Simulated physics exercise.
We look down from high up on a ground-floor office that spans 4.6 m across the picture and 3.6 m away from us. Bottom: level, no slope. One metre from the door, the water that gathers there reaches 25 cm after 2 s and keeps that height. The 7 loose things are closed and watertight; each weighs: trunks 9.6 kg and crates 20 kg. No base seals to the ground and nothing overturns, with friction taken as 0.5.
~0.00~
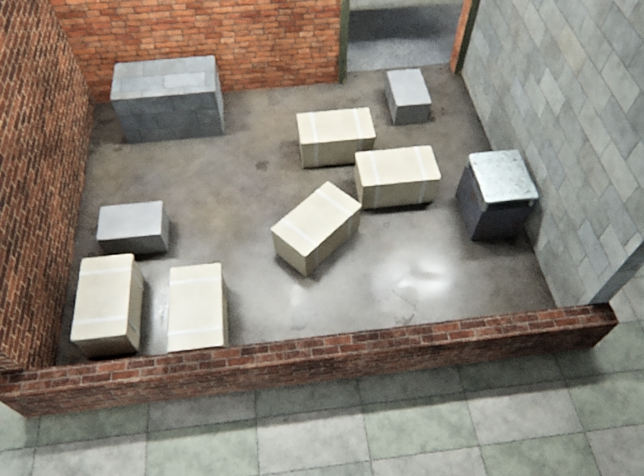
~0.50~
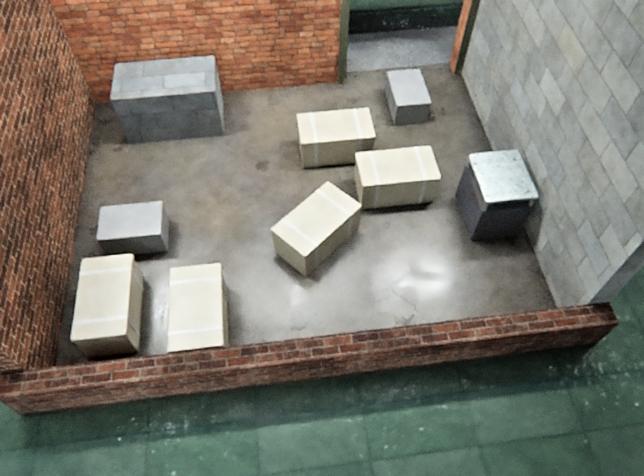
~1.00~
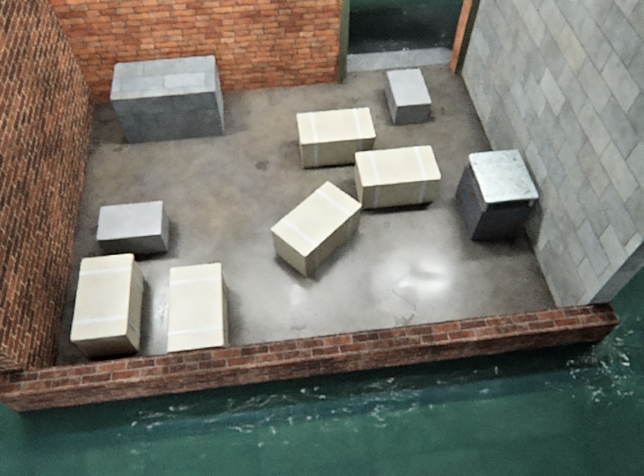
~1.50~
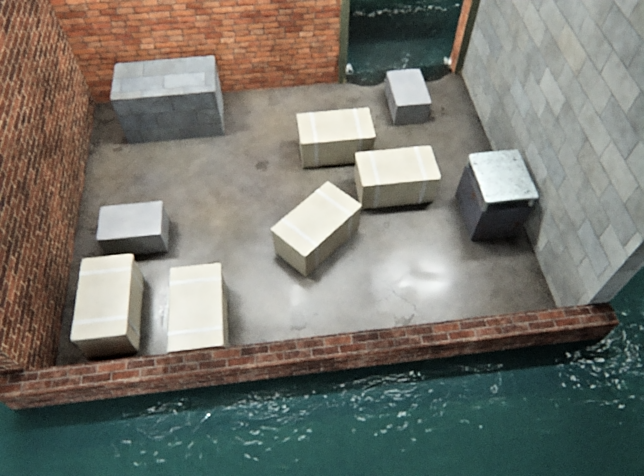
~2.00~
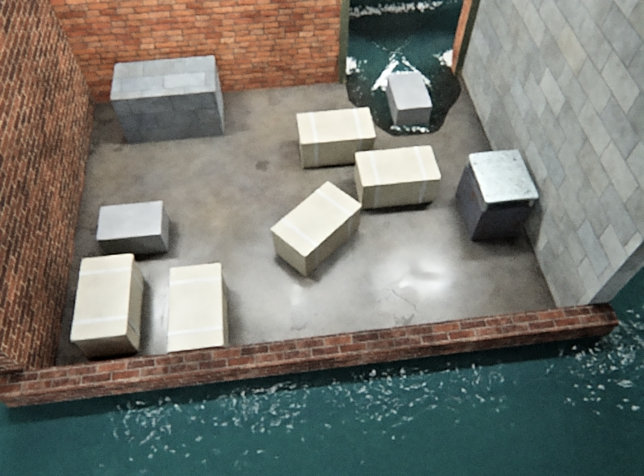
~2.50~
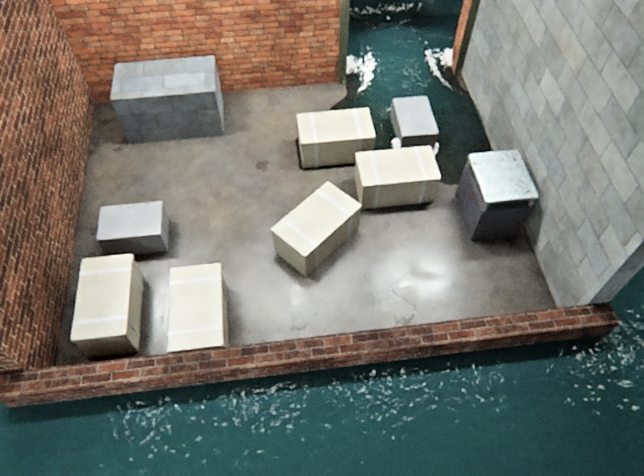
We see a brick-walled room from above, with pale and grey boxes on its floor, as green water covers the paving outside, then pours through the doorway at the back and pushes a small grey box forward toward the pale ones.
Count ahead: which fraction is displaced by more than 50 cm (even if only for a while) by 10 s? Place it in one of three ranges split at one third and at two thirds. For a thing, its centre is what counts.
Range: The top, two thirds or more.
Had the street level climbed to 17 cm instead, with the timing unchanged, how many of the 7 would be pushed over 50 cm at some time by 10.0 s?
That would give 5.
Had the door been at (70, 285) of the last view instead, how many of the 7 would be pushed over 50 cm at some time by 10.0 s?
Then it comes to 7.
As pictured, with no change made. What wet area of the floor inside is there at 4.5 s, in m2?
Somewhere around 12.0 m2, roughly.
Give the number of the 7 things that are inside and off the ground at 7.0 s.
6 at that moment.
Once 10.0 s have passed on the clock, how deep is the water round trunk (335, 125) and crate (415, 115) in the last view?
Roughly 8 and 16 cm.
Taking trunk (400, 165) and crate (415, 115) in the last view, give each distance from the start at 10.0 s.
In that order: 200 cm, 300 cm.
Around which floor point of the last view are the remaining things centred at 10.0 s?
Close to (186, 221).
After 3.5 s 3 of 7 are over 50 cm from their spots; 0 afloat.
After 4.5 s 4 of 7 are over 50 cm from their spots; 1 afloat.
After 7.0 s 5 of 7 are over 50 cm from their spots; 6 afloat.
After 10.0 s 7 of 7 are over 50 cm from their spots, and 7 have been at some point; 7 afloat.
